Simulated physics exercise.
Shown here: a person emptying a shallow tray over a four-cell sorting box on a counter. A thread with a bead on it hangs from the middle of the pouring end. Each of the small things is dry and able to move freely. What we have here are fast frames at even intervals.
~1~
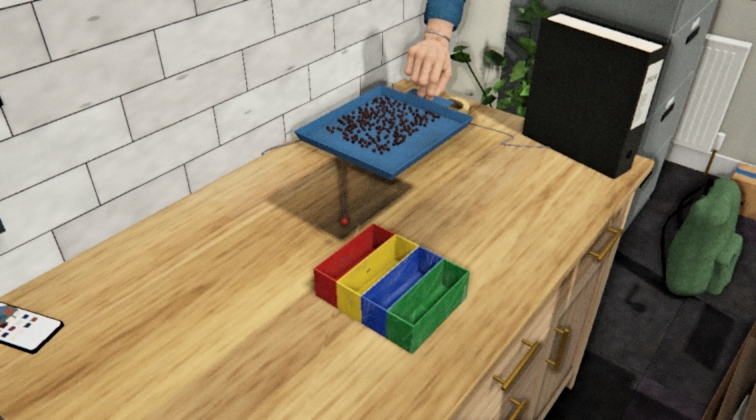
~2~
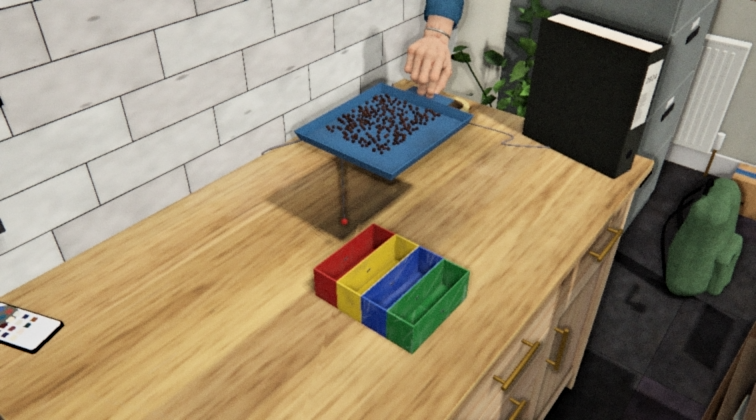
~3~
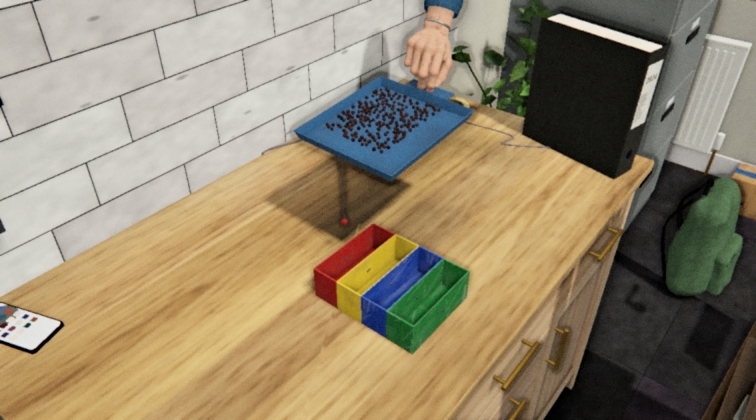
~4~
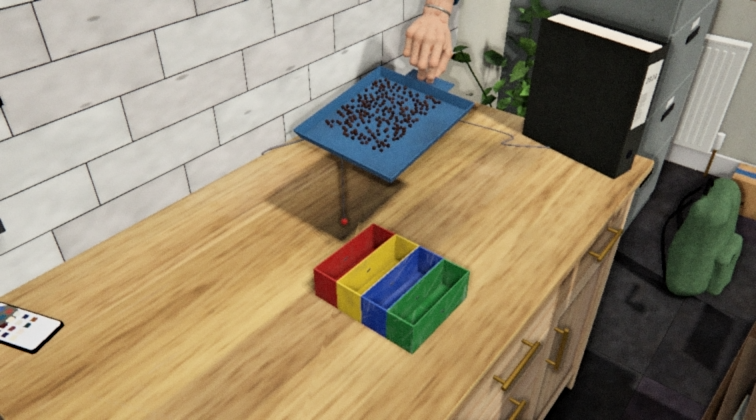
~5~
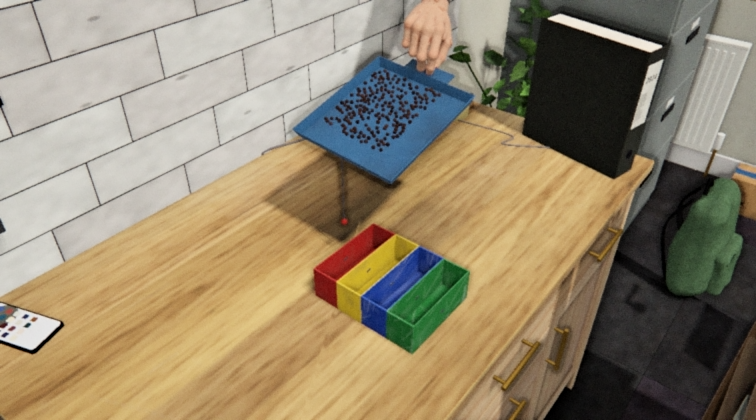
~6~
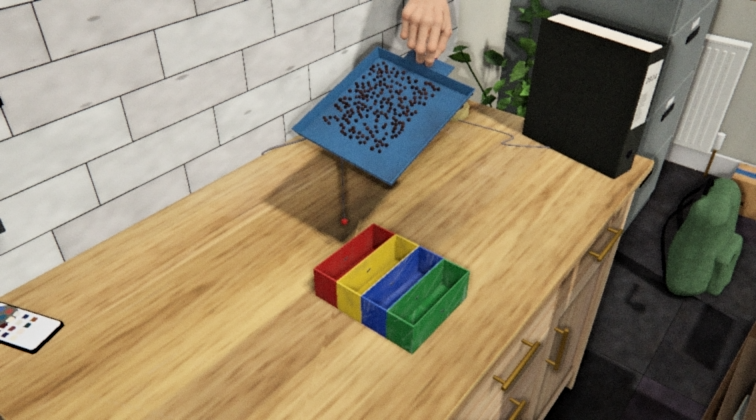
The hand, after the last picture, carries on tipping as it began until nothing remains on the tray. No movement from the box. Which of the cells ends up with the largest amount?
The yellow cell ends up with the largest amount.
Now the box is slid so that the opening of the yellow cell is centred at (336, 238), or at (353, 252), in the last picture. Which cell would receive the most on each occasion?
The cell in green first, the cell in blue second.
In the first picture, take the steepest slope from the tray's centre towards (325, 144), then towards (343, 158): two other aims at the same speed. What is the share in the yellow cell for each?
Near 0 % and, after that, 0 %.
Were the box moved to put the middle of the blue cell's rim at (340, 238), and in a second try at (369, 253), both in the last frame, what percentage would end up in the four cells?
50 and 100 in a hundred, in turn.
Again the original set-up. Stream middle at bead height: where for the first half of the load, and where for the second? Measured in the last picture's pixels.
First part (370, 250), rest (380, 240).
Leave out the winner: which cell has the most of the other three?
Ranked number two: Red.
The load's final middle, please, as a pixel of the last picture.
Around (369, 284).
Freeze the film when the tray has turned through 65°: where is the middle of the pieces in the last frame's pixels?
The centre of the load shows up near (368, 178) in the last view.
Shortly afterwards, tray tipped steeply; near two thirds on the tray; only a few in the yellow cell; only a few in the blue cell; only a few in the red cell; near a quarter falling or outside the box.
Next, tray tipped past a quarter turn; only a few on the tray; near half in the yellow cell; near a third in the red cell; a little in the blue cell; near a quarter falling or outside the box.
Some moments later, tray tipped past a quarter turn; near half in the yellow cell; near a third in the red cell; a little in the blue cell; a little falling or outside the box.
In the end, tray tipped past a quarter turn; near half in the yellow cell; near a third in the red cell; a little in the blue cell; none at all in the green cell; a little outside the box.
